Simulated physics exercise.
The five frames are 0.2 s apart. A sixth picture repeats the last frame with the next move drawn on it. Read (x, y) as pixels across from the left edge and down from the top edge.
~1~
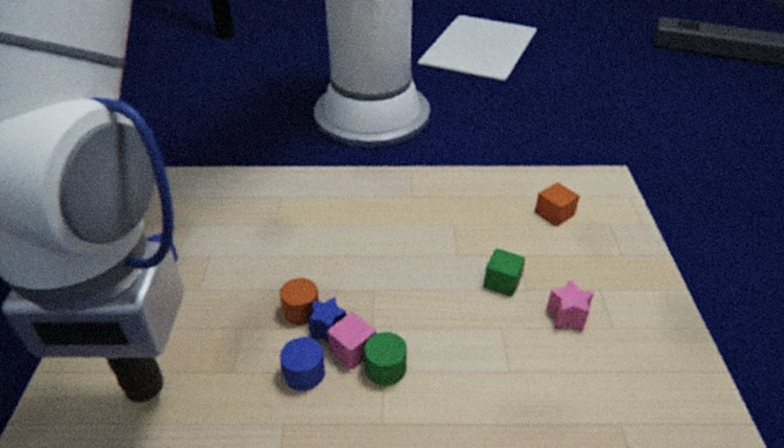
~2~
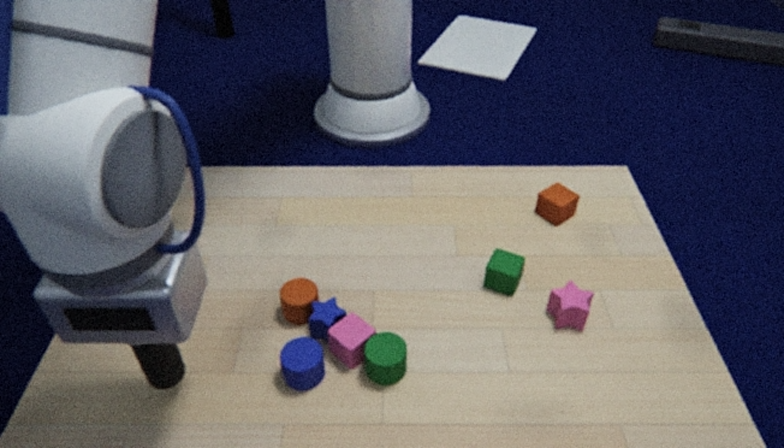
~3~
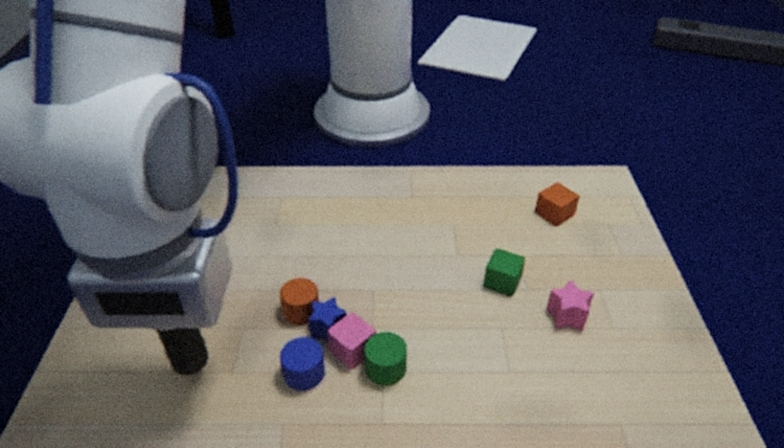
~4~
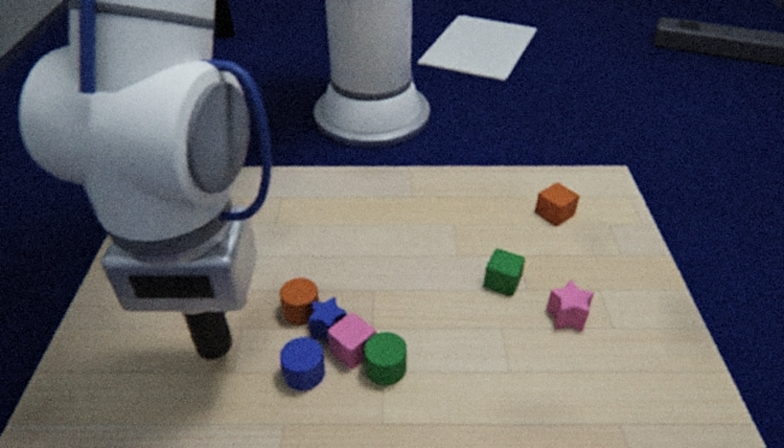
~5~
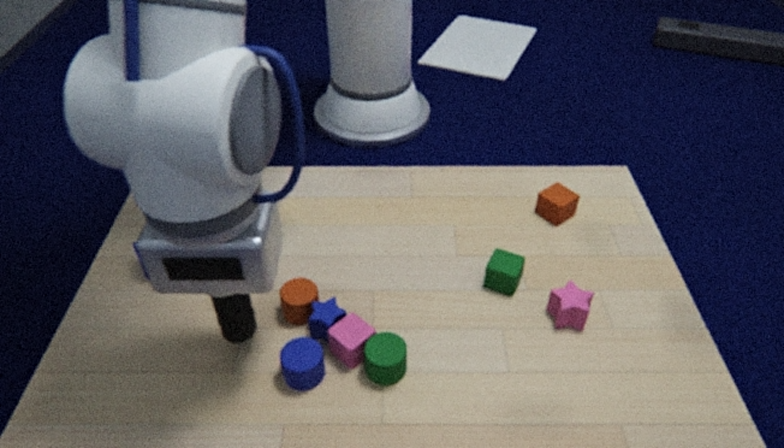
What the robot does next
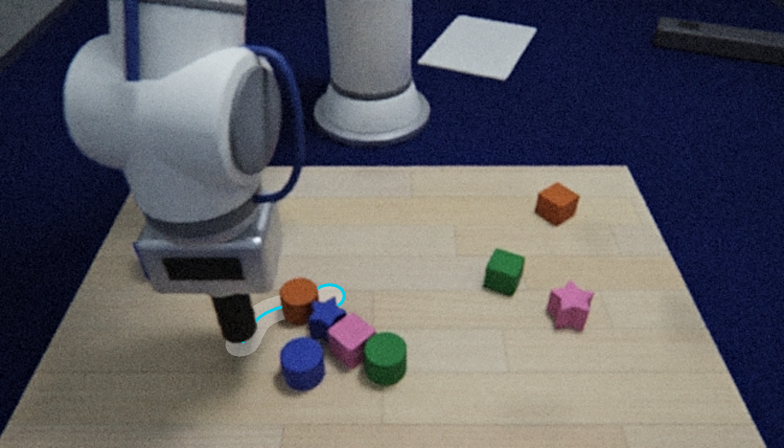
A robot arm holding a dark rod moved steadily right and slightly away across the wooden table, nearing the orange round block beside the blue, pink and green ones, while every block stayed still.
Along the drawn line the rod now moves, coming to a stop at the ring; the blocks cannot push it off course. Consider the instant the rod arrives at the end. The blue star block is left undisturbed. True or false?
It is false.
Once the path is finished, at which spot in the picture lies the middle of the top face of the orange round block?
Somewhere near (361, 275).
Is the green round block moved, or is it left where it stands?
Gets moved.
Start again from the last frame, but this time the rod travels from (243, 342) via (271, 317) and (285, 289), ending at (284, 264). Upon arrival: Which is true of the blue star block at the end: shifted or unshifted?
The blue star block keeps its place.
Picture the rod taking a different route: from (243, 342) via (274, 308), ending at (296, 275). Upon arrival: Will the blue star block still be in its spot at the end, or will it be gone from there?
That block stays.
The line goes from (243, 342) via (262, 316) and (294, 304), ending at (328, 297).
The first path, step by step. One third of the way, rod at (260, 303); nothing pushed yet.
Two thirds of the way, rod at (293, 292); orange round block at (328, 283); blue star block at (345, 308), turned 25° clockwise; pink square at (358, 333), turned 20° clockwise; green round block at (392, 355).
At the end, rod at (327, 285); orange round block at (361, 275); blue star block at (357, 303), turned 70° clockwise; pink square at (360, 334), turned 25° clockwise; green round block at (393, 357).
